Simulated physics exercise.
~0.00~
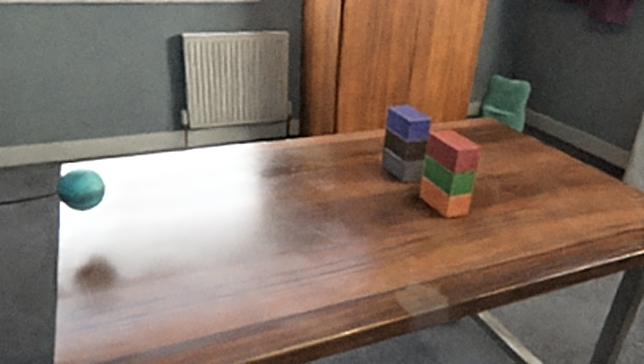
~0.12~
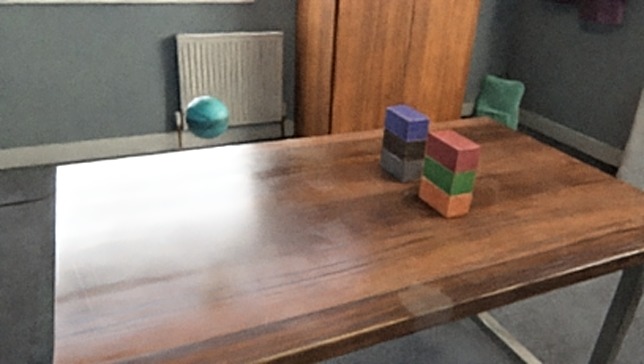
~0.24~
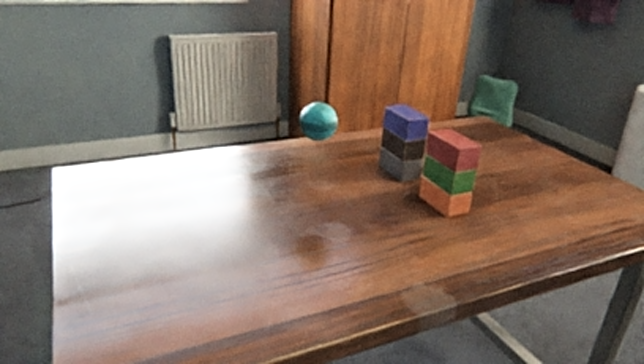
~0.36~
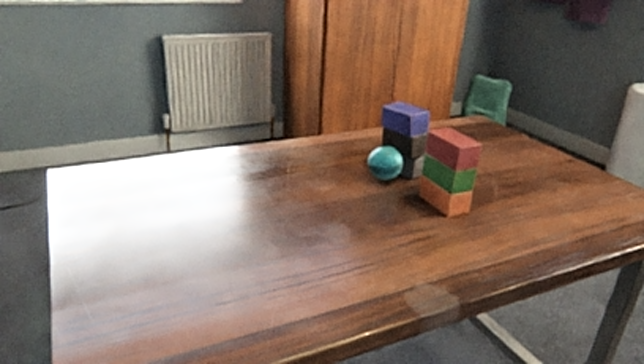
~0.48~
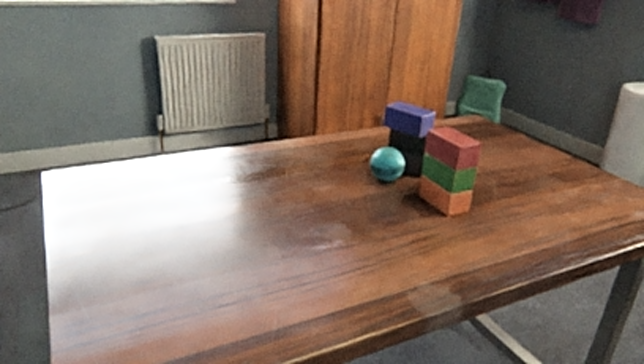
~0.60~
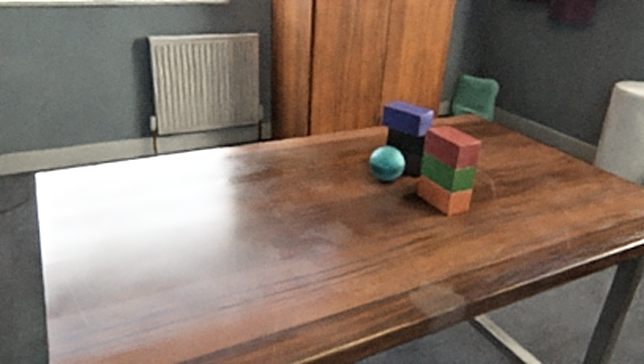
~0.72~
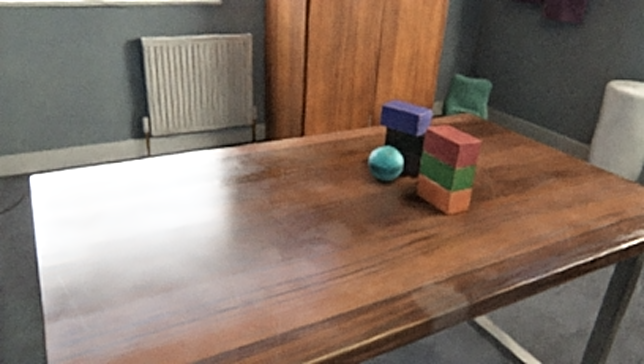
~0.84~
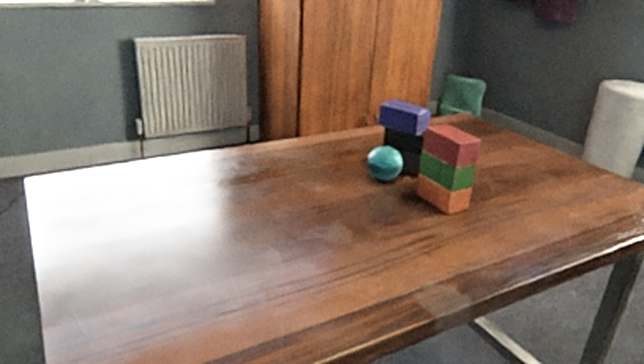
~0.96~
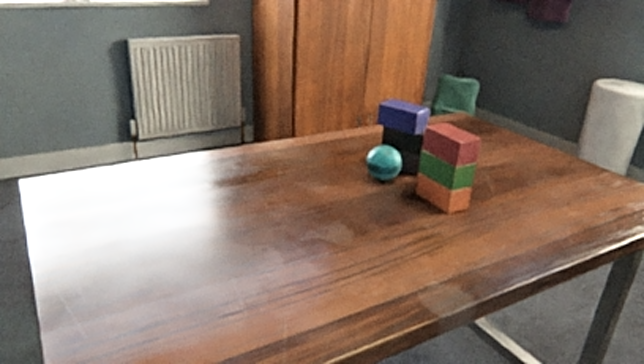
A turquoise ball flew in from the left over a wooden table and hit the rear stack of blue, black and grey blocks, nudging it slightly, then came to rest beside it, with both stacks still standing.
